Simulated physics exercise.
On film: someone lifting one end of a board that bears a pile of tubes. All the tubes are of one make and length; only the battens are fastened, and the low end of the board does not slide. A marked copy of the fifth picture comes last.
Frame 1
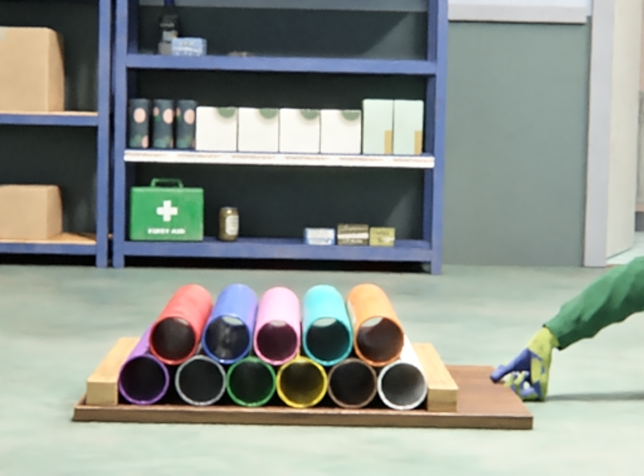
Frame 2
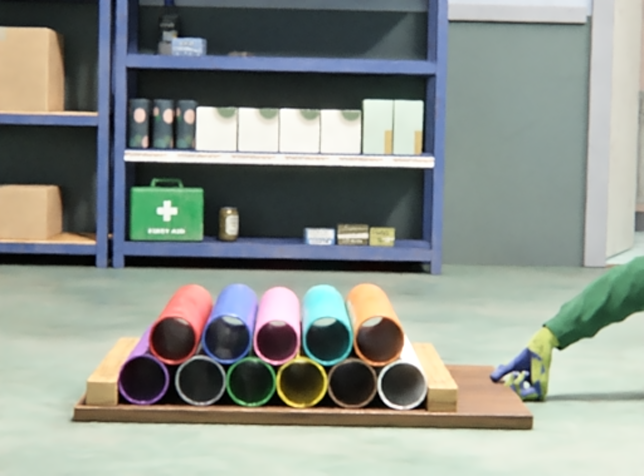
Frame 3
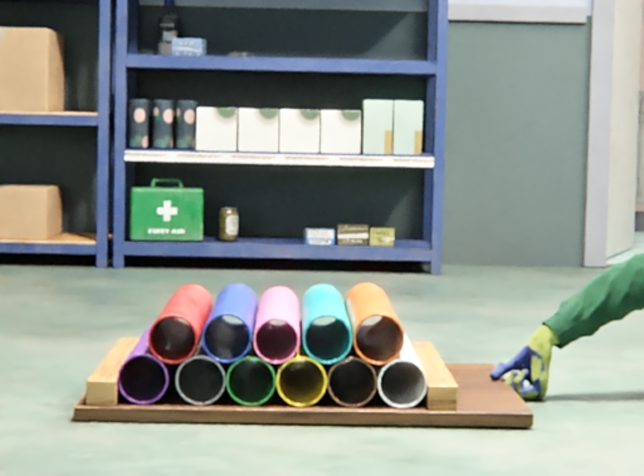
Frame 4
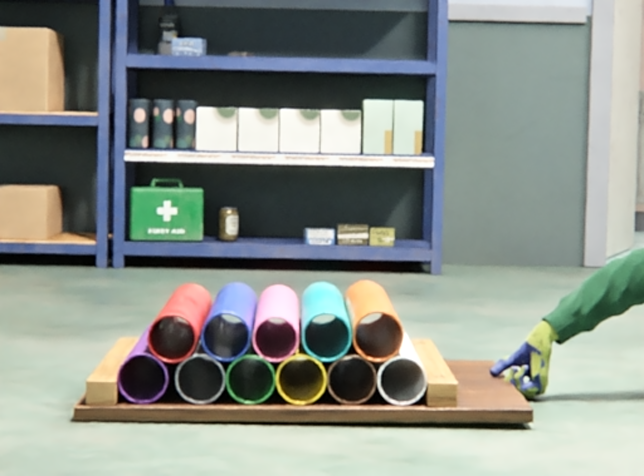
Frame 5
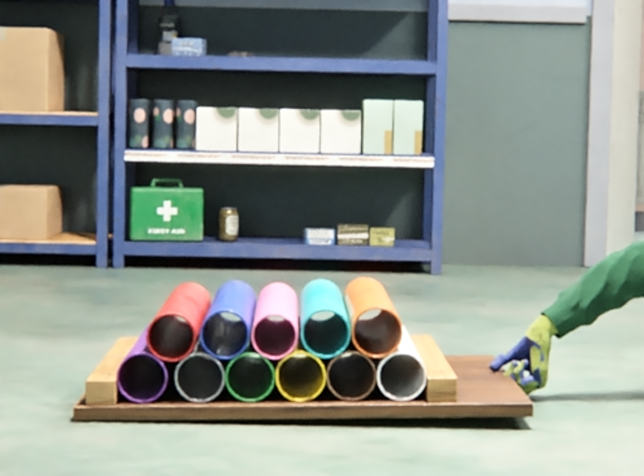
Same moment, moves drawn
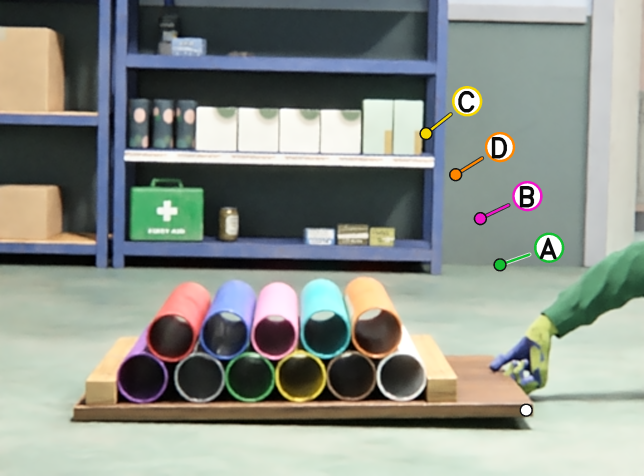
The clip shows a green-sleeved arm with a gloved hand gripping the right end of a brown board and raising it slightly, while the colourful tubes stacked in two rows between wooden battens stay in their arrangement.
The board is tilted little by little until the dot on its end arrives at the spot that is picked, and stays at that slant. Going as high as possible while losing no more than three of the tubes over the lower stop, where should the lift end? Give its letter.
Stop at B.
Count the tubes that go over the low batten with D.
The count is five.
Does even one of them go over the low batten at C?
Yes.
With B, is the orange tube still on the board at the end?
Yes.
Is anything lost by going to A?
At A: No.
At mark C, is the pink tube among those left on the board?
No, with C.
On the marked copy, A at (500, 265); B at (481, 218); C at (426, 133); D at (455, 175); the white dot at (526, 410).
With B. Early on, board at 16°.
Further on, board at 27°.
At the end, board at 27°, none over the low batten.
As for the rest, A none over the low batten; C five over the low batten; D five over the low batten.
